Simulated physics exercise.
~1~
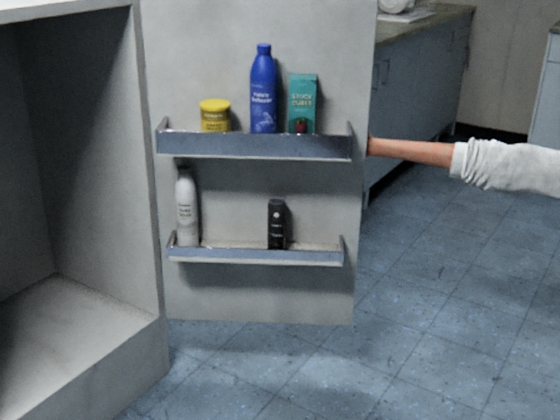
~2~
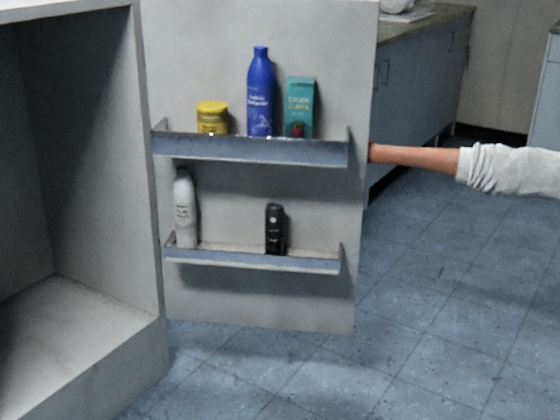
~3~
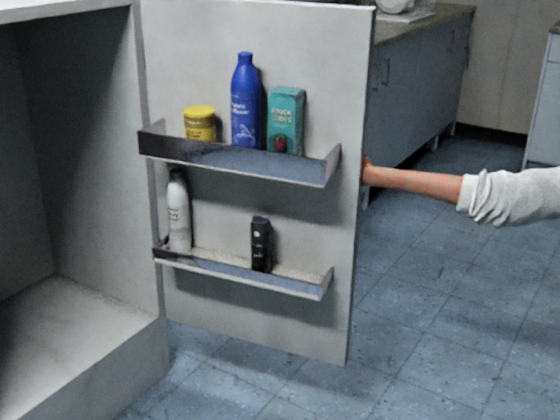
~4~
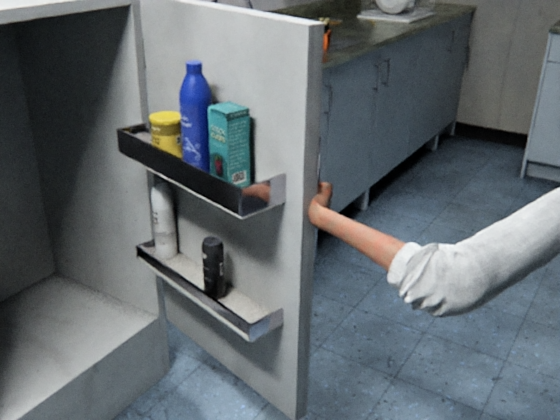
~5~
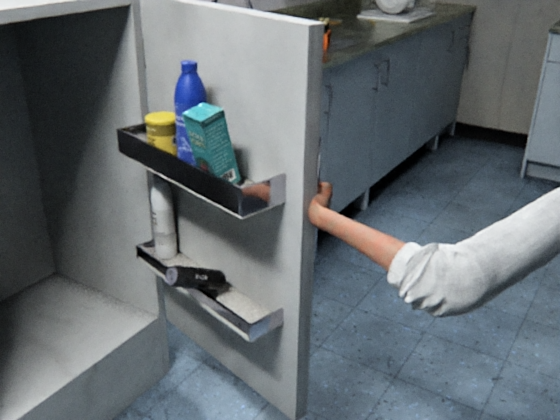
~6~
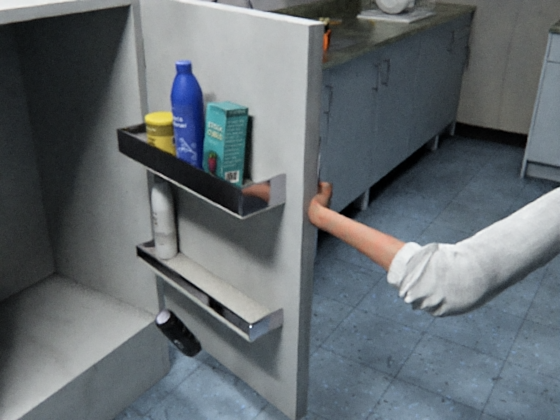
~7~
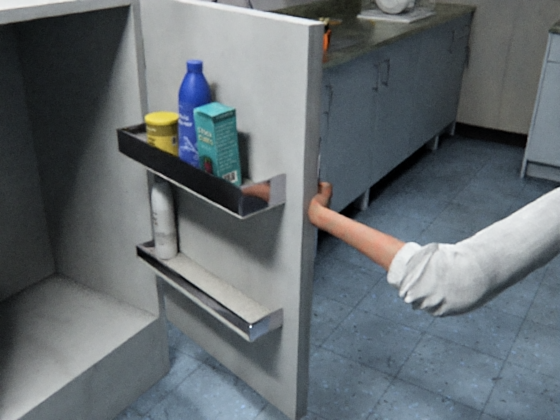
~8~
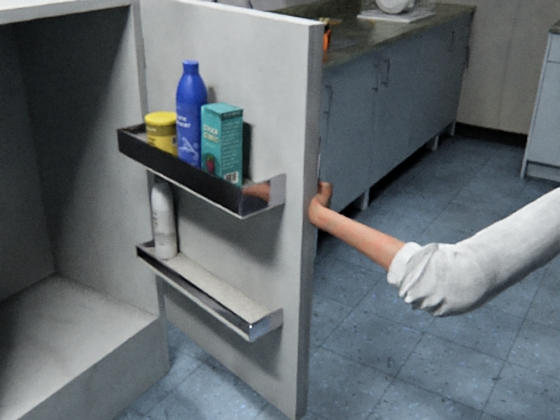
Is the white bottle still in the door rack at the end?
Yes, the white bottle is still standing upright in the lower rack after the door has stopped.
